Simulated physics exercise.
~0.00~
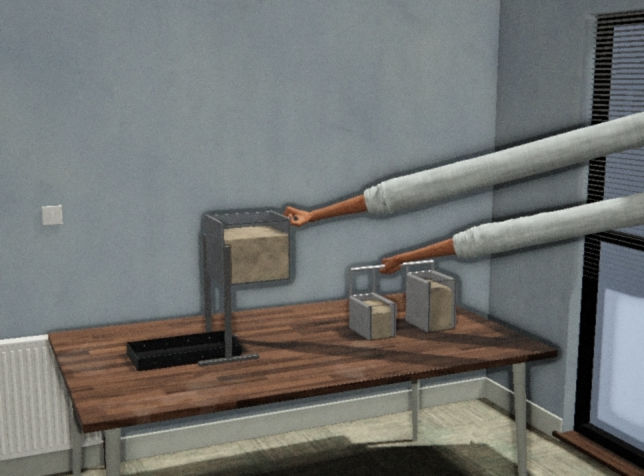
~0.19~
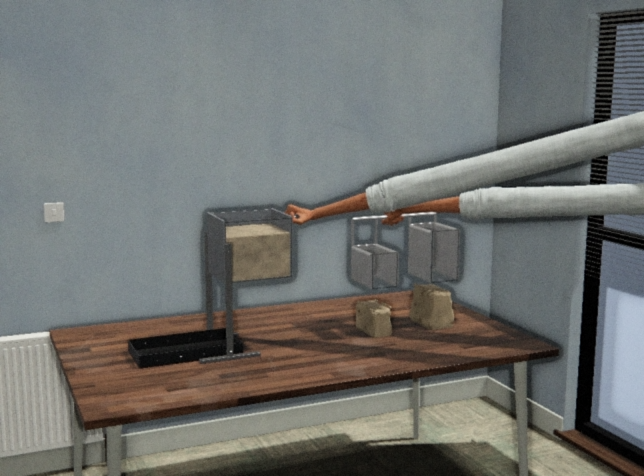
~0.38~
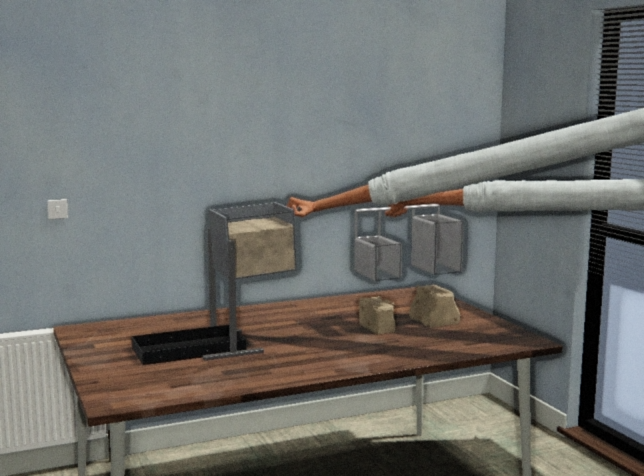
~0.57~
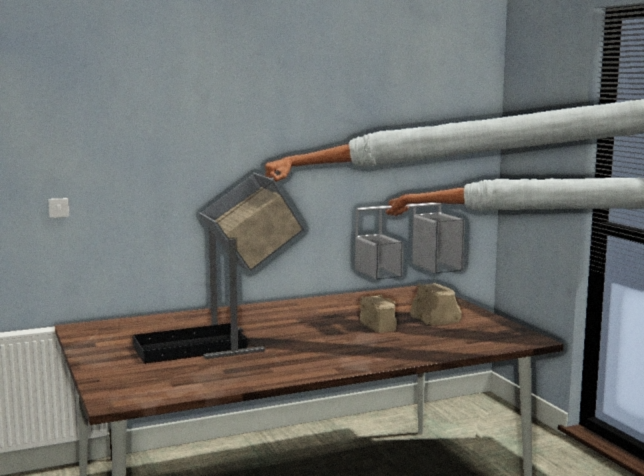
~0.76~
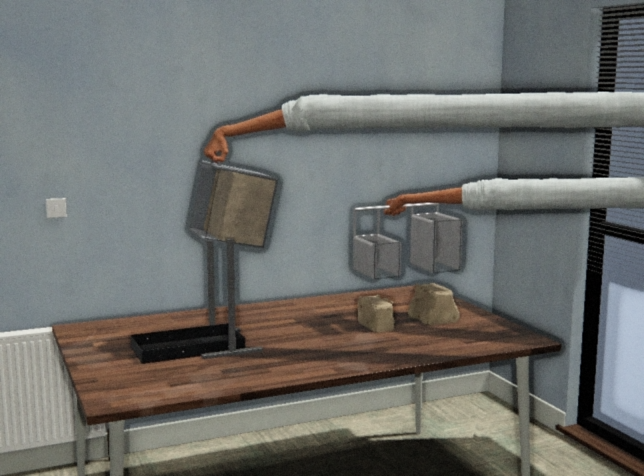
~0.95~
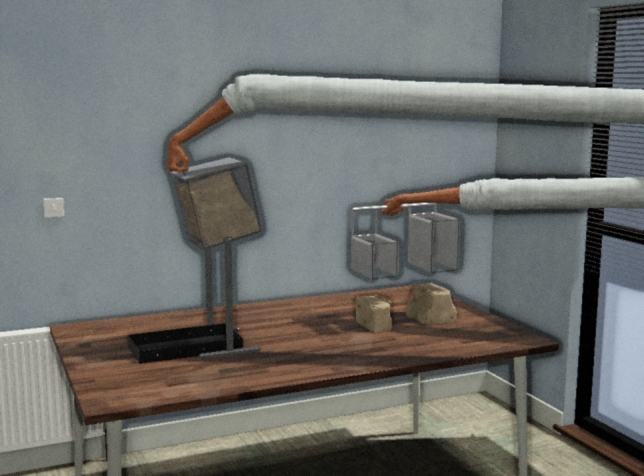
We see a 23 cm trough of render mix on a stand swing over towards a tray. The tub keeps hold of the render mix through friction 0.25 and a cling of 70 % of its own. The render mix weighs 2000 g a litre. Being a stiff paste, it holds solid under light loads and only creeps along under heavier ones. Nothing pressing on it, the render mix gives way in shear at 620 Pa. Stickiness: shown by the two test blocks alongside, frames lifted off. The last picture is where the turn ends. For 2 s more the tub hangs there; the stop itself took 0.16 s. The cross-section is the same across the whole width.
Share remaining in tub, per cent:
Near 36 percent.
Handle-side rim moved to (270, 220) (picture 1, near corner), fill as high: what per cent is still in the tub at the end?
Close to 45 per cent would still be in the tub.
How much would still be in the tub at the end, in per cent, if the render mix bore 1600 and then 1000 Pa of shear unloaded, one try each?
Going in order, it's 45 % and then 40 %.
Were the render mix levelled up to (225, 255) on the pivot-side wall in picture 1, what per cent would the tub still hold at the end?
In that case, around 45 percent.
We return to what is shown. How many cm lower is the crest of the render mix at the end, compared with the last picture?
Roughly 16 cm.
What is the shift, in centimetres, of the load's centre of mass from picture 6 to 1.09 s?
Something like 10 cm, I'd say.
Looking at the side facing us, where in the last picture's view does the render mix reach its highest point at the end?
Close to pixel (234, 217).
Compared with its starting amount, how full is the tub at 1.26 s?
Around 35 per cent.
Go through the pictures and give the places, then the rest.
The first frame shows handle-side rim at (289, 220), tilt 0 degrees; top of the render mix at (276, 235); blocks stand 12 cm, 19 cm (left to right).
The second frame shows handle-side rim at (290, 217), tilt 0 degrees; top of the render mix at (277, 233); blocks stand 12 cm, 16 cm (left to right).
The third frame shows handle-side rim at (292, 211), tilt 3 degrees; top of the render mix at (290, 227); blocks stand 12 cm, 14 cm (left to right).
The fourth frame shows handle-side rim at (271, 181), tilt 33 degrees; top of the render mix at (277, 196); blocks stand 12 cm, 14 cm (left to right).
The fifth frame shows handle-side rim at (218, 169), tilt 77 degrees; top of the render mix at (238, 174); blocks stand 12 cm, 14 cm (left to right).
The sixth frame shows handle-side rim at (186, 181), tilt 102 degrees; top of the render mix at (231, 175); blocks stand 12 cm, 14 cm (left to right).
After 1.09 s, the tub is at 102 degrees and holds 63 %.
After 1.26 s, the tub is at 102 degrees and holds 37 %.
After 1.43 s, the tub is at 102 degrees and holds 36 %.
After 1.60 s, the tub is at 102 degrees and holds 36 %.
After 2.95 s, at the end, the tub is at 102 degrees and holds 36 %.
